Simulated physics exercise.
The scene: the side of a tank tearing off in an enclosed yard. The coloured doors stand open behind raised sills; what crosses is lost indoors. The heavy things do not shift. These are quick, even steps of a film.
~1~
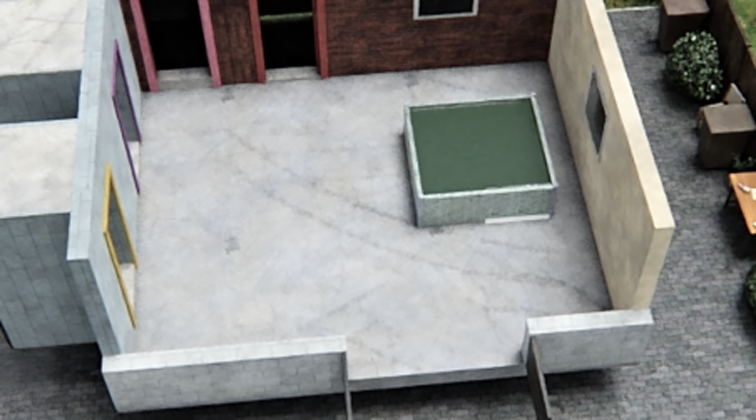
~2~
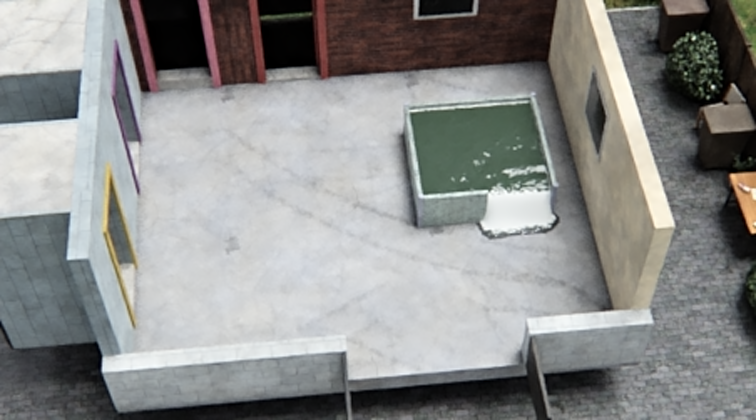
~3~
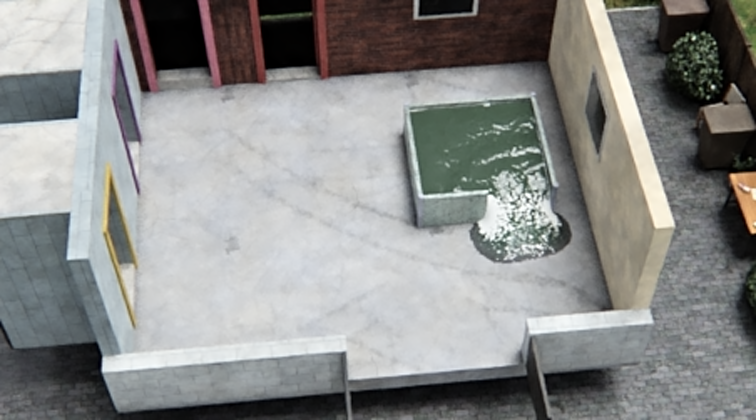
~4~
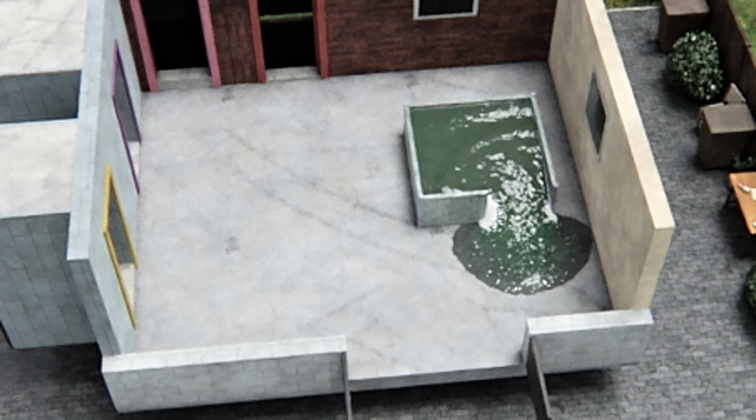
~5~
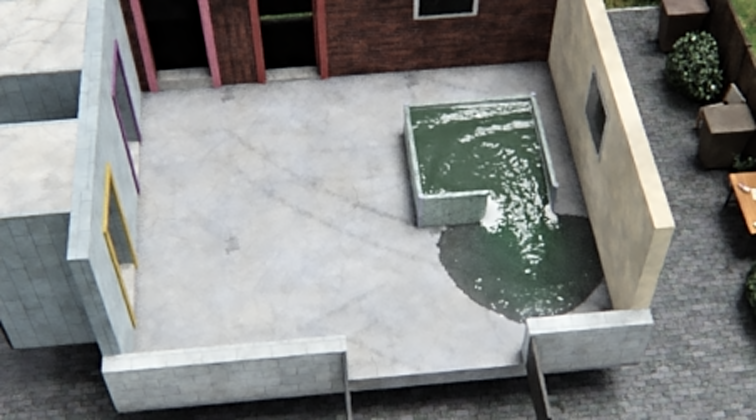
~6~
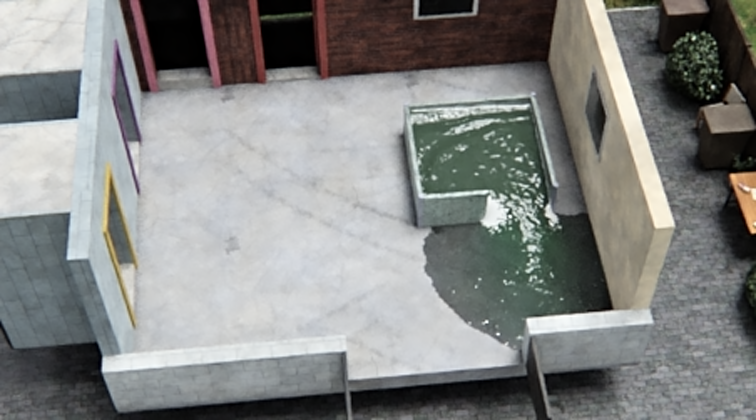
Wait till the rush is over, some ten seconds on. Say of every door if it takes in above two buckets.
The yellow door stays under that; the red door stays under that; the purple door stays under that; the pink door stays under that.
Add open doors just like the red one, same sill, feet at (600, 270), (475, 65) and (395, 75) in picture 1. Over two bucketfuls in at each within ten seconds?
As listed: Goes over, takes less, takes less.
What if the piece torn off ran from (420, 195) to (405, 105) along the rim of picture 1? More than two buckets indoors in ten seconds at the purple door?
In short: Purple goes over.
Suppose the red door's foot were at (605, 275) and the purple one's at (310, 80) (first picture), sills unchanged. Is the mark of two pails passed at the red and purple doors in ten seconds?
In short: The red one goes over, the purple one is under.
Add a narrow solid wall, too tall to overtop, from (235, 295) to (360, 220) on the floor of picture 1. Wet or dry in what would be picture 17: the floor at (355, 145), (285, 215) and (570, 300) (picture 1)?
In turn: No water, no water, covered.
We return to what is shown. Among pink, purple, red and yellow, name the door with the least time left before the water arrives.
That is the yellow one.
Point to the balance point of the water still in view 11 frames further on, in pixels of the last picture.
Around (507, 225).
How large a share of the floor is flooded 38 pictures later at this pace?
About 45 per cent.
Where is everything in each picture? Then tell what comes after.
In the first frame, the tank at (478, 148) is whole and still.
In the second frame, water pours out at (518, 206) and has run to (552, 221).
In the third frame, the front is at (494, 256), out from the gap at (518, 208).
In the fourth frame, water pours out at (517, 208) and has run to (513, 290).
In the fifth frame, water pours out at (518, 208) and has run to (524, 318).
In the sixth frame, the front is at a hidden place, out from the gap at (518, 208).
A moment on, water covers 15 % of the floor; the yellow door not reached, the red door not reached, the purple door not reached, the pink door not reached.
Next, water covers 15 % of the floor; the yellow door not reached, the red door not reached, the purple door not reached, the pink door not reached.
Then, water covers 25 % of the floor; the yellow door not reached, the red door not reached, the purple door not reached, the pink door not reached.
Later, water covers 45 % of the floor; the yellow door wet at the sill, nothing in, the red door not reached, the purple door not reached, the pink door not reached.
In the end, water covers 70 % of the floor; the yellow door wet at the sill, nothing in, the red door not reached, the purple door wet at the sill, nothing in, the pink door not reached.
